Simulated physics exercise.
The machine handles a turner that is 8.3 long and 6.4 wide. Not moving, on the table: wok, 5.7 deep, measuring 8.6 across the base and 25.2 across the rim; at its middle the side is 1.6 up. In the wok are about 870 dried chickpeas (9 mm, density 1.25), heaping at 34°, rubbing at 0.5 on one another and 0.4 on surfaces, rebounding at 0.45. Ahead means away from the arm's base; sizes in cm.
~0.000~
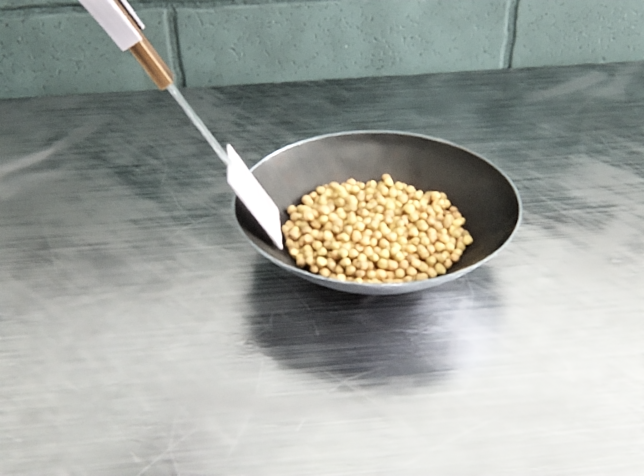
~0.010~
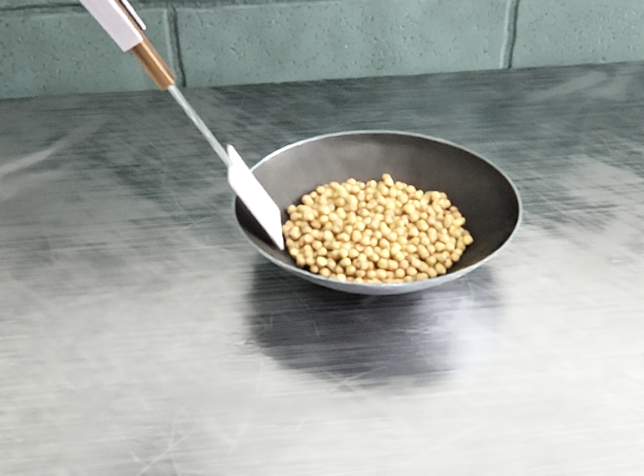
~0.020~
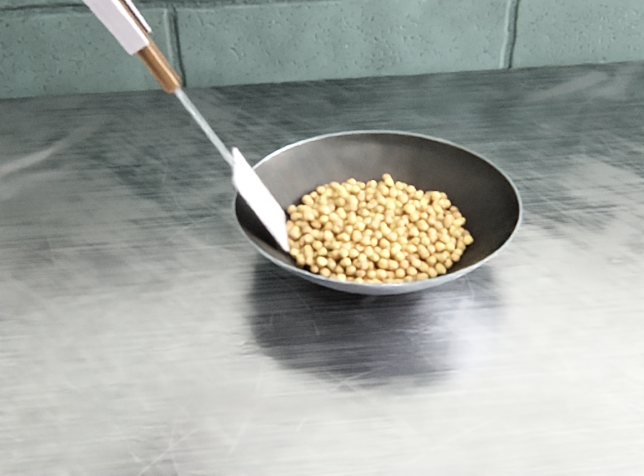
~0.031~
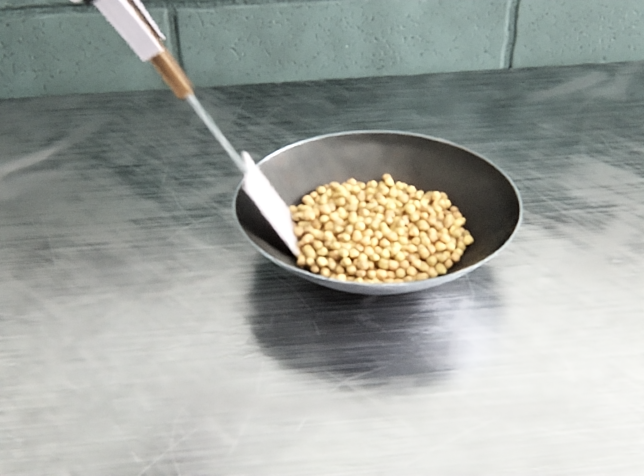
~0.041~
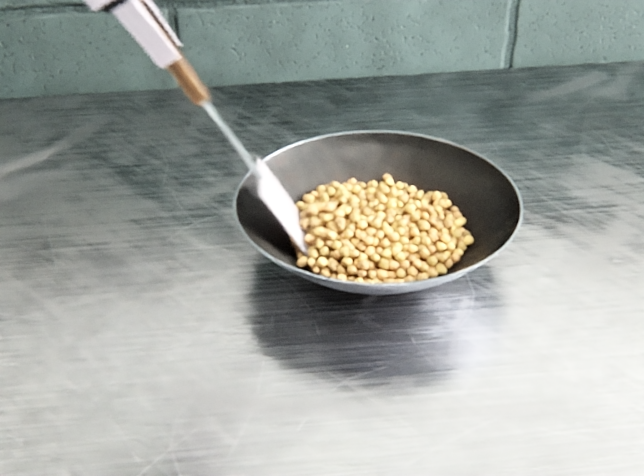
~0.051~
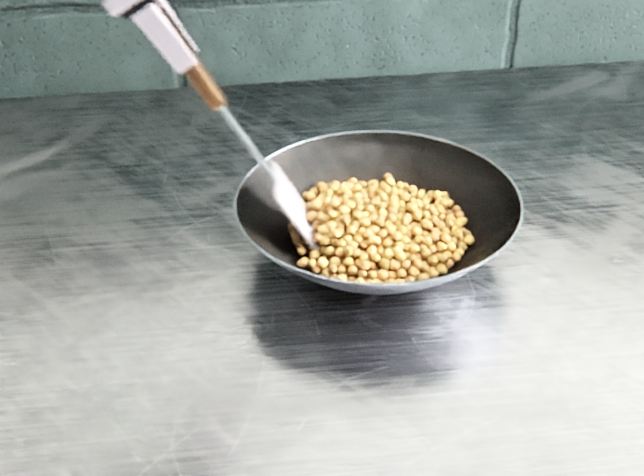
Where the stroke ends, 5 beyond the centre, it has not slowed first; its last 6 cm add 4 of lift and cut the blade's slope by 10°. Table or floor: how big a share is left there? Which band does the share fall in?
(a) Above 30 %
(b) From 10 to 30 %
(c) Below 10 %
Answer: B.
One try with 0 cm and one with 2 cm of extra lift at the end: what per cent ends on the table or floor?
You'd get some 10 per cent with the first setting and some 15 per cent with the second.
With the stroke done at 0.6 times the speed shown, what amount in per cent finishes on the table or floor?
Estimate: Approx. 5 %.
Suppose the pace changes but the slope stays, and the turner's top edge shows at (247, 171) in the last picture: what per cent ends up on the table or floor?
About 0 percent.
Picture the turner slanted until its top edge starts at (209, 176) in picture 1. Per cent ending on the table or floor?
15 percent or thereabouts.
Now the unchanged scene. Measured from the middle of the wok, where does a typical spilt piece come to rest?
It works out to near 38 cm.
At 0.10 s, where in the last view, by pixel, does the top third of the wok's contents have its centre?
Around (403, 209).
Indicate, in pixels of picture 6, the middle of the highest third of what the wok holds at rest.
Around (455, 210).
After 0.08 s, sloping 61°, highest piece 6 above the table; 869 in the wok.
After 0.10 s, sloping 58°, highest piece 8 above the table; 869 in the wok.
After 0.31 s, sloping 51°, highest piece 9 above the table; 699 in the wok, 97 on the table or floor, 73 on the blade or in flight.
After 1.36 s, sloping 51°, highest piece 6 above the table; 699 in the wok, 170 on the table or floor.
At rest, 699 in the wok, 170 on the table or floor. That is 20 % on the table or floor.
